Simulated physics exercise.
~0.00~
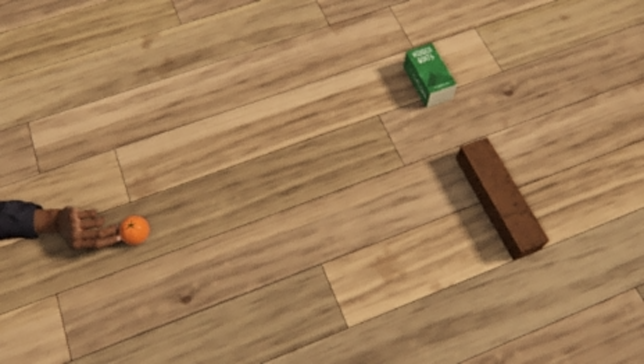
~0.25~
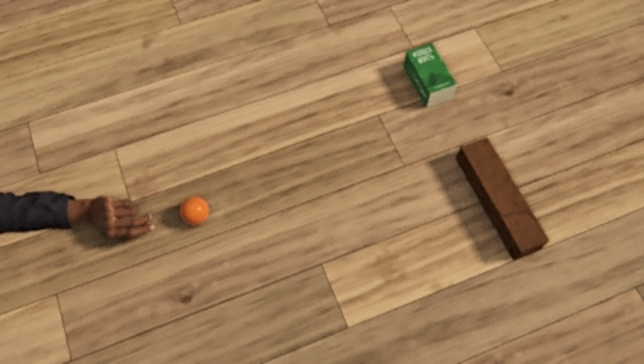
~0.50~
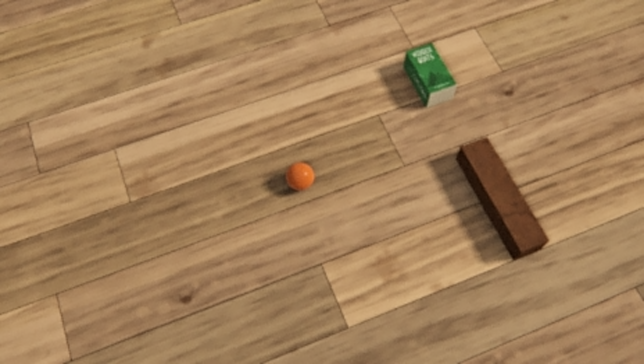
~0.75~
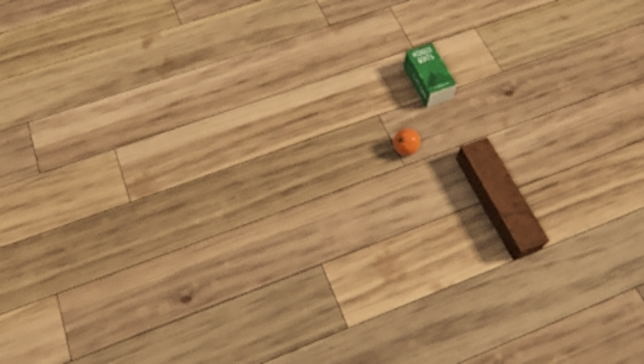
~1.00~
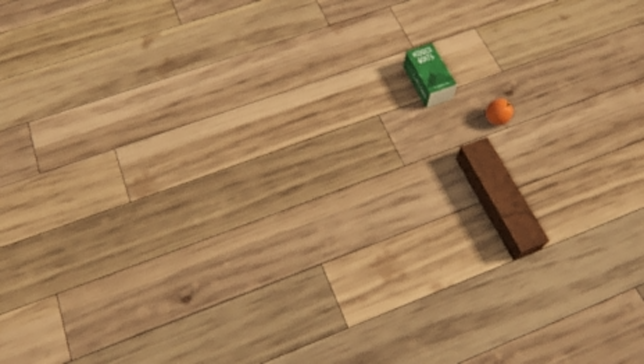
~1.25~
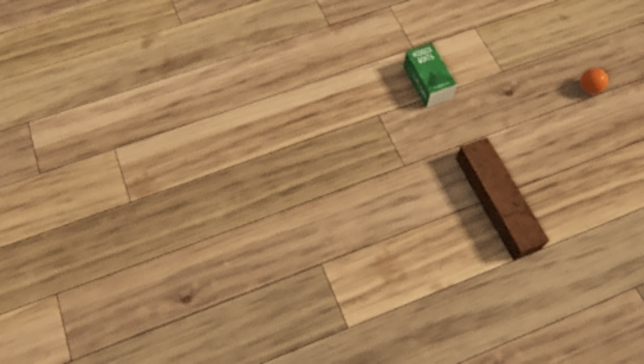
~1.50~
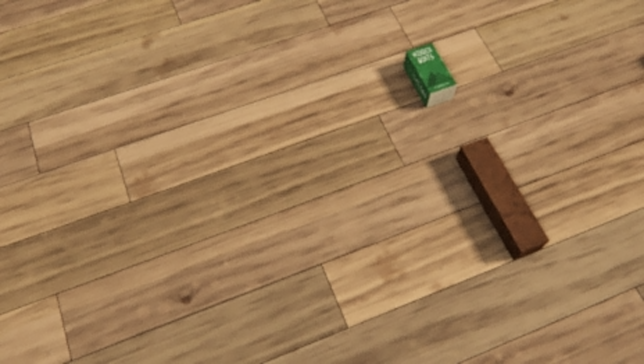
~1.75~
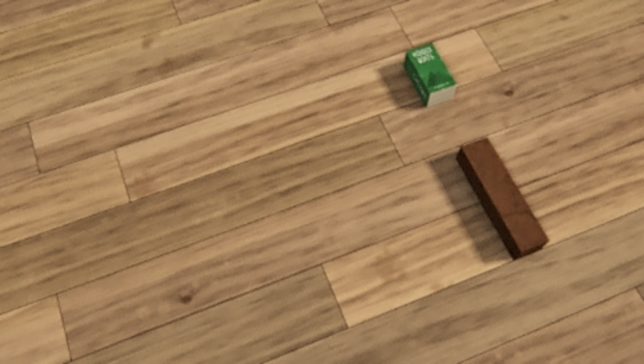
An orange tomato, released by a hand that then draws back out of view, rolls rightward and slightly upward across a wooden floor, passes through the gap between a green box-like object and a brown brick without touching either, and leaves at the right edge.
